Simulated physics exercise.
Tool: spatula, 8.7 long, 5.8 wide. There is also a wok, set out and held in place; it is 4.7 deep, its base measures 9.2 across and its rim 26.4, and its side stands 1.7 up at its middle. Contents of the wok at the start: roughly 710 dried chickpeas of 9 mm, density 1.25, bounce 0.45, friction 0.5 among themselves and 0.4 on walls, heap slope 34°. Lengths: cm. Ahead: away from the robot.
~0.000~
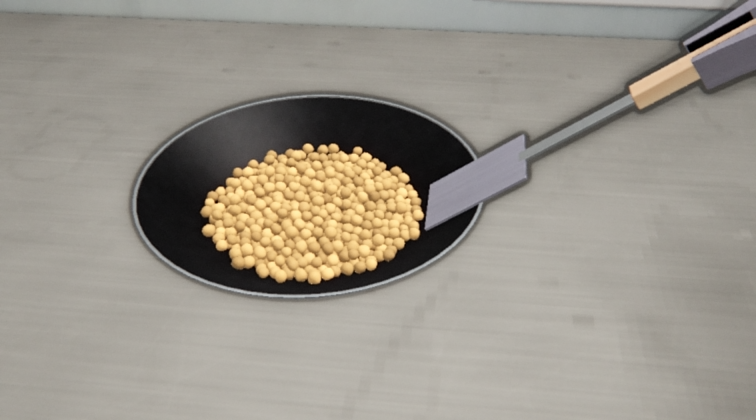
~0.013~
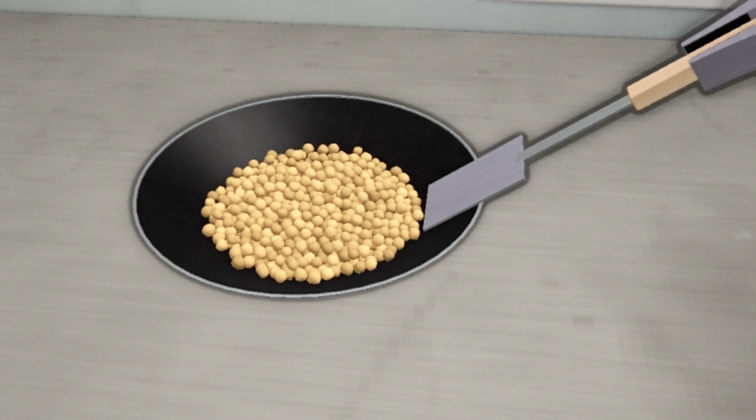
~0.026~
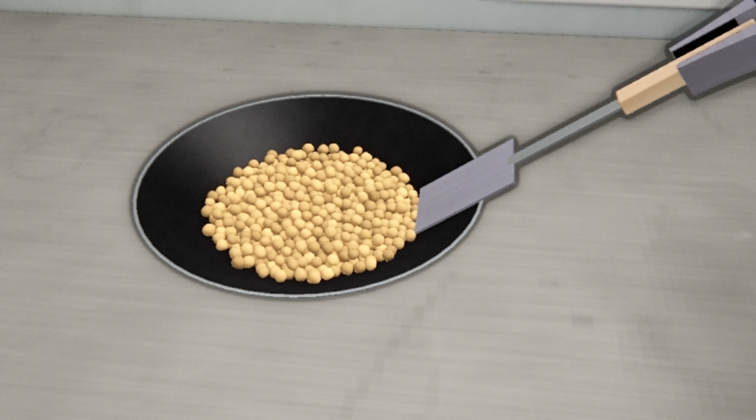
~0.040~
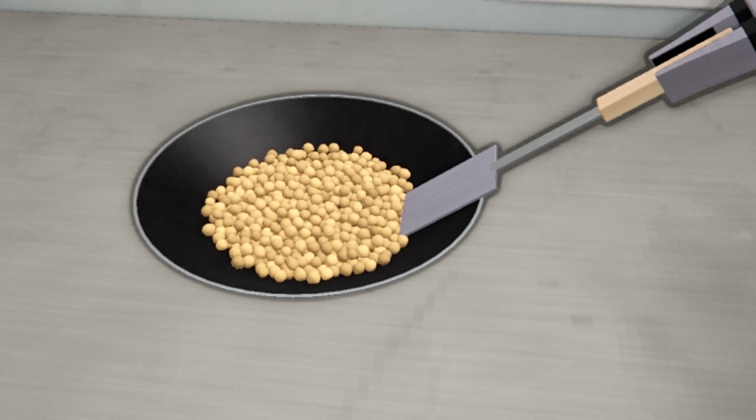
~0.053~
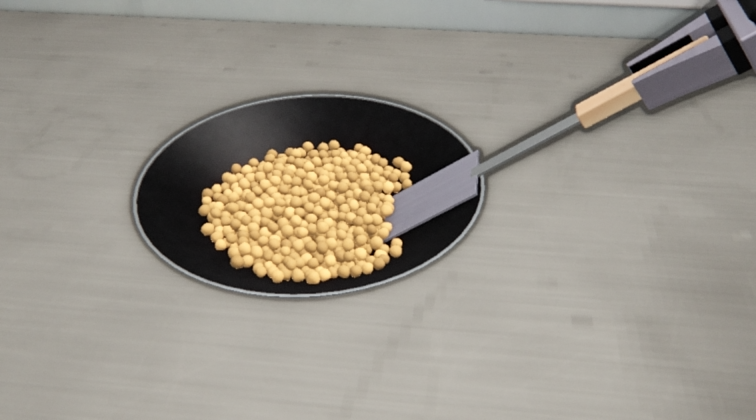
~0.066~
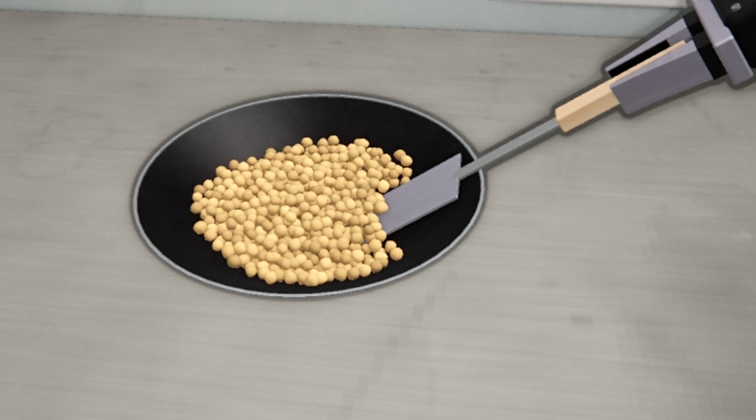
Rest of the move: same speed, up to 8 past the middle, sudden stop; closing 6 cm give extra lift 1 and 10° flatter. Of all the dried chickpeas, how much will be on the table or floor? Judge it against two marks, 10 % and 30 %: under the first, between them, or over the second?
Between them, so from 10 to 30 %.
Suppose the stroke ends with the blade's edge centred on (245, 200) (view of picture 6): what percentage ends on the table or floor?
Estimate: Approx. 0 %.
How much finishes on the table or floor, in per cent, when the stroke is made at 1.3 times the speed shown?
Estimate: Close to 35 %.
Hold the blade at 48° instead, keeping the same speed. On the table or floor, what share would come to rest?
It would be near 25 per cent.
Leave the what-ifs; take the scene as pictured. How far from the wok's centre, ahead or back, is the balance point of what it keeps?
Forward offset: Roughly 3.5 cm.
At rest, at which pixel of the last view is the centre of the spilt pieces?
(74, 201), roughly.
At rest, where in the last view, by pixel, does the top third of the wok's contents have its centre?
It is centred near (206, 193).
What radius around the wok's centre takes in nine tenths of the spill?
I reckon it's some 35 centimetres.
After 0.11 s, sloping 37°, highest piece 5 above the table; 712 in the wok.
After 0.15 s, sloping 34°, highest piece 5 above the table; 712 in the wok.
After 0.37 s, sloping 27°, highest piece 6 above the table; 593 in the wok, 107 on the table or floor, 12 on the blade or in flight.
After 1.42 s, sloping 27°, highest piece 5 above the table; 592 in the wok, 120 on the table or floor.
In the end, 592 in the wok, 120 on the table or floor. That is 17 % on the table or floor.
